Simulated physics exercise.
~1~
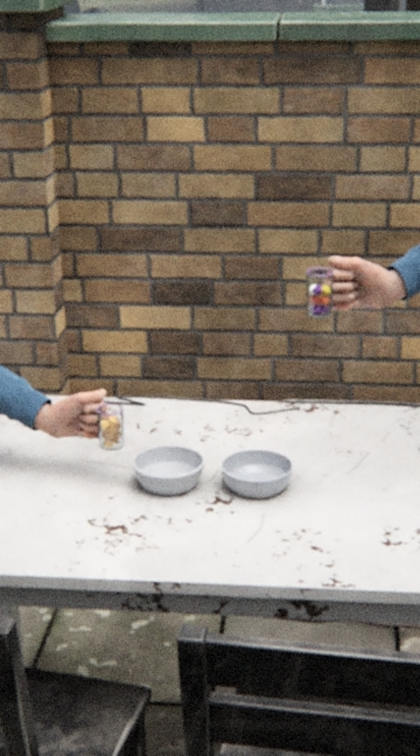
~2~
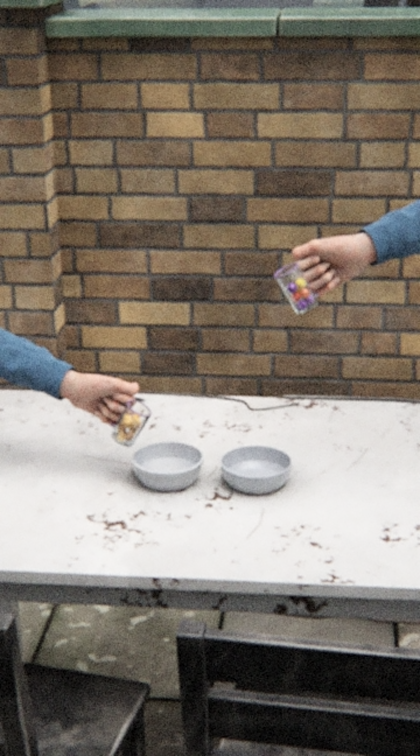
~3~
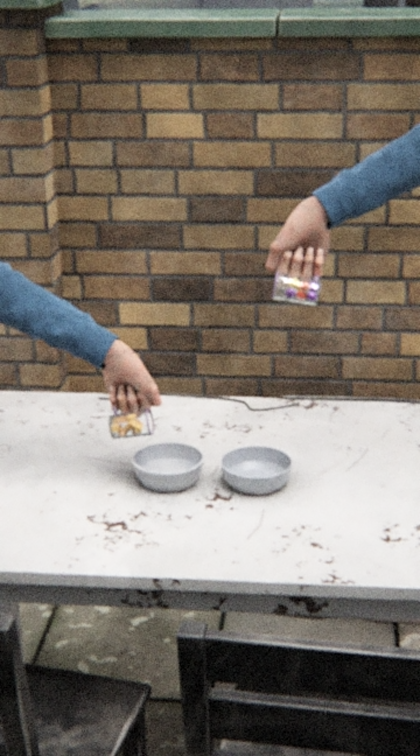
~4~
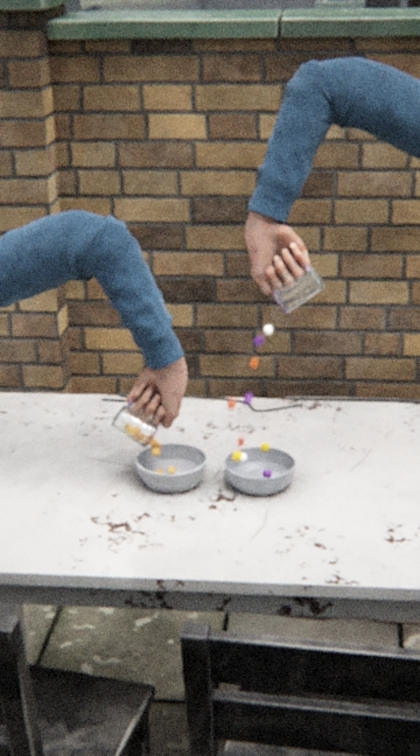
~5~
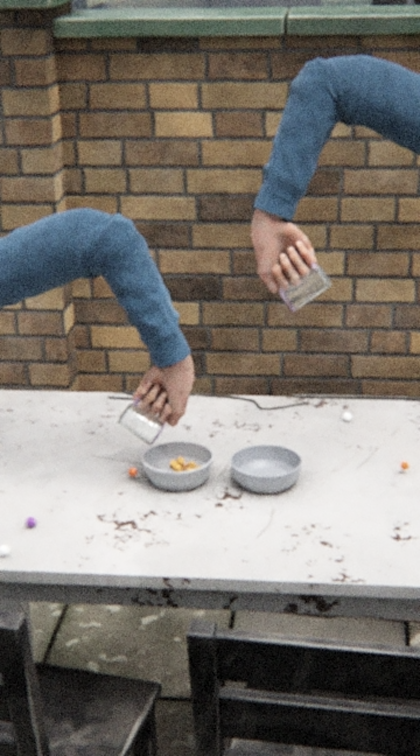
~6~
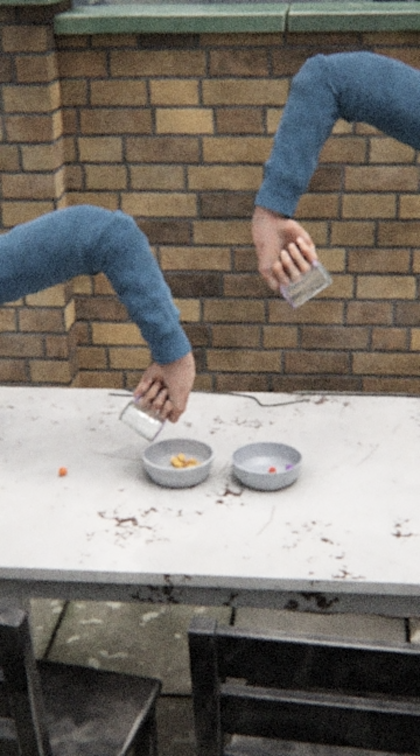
Small colorful pieces scattered across a white table when a hand tipped a clear cup from high above the right bowl, leaving only a few inside, while another hand, pouring yellow-orange pieces from low down, got them all into the left bowl.
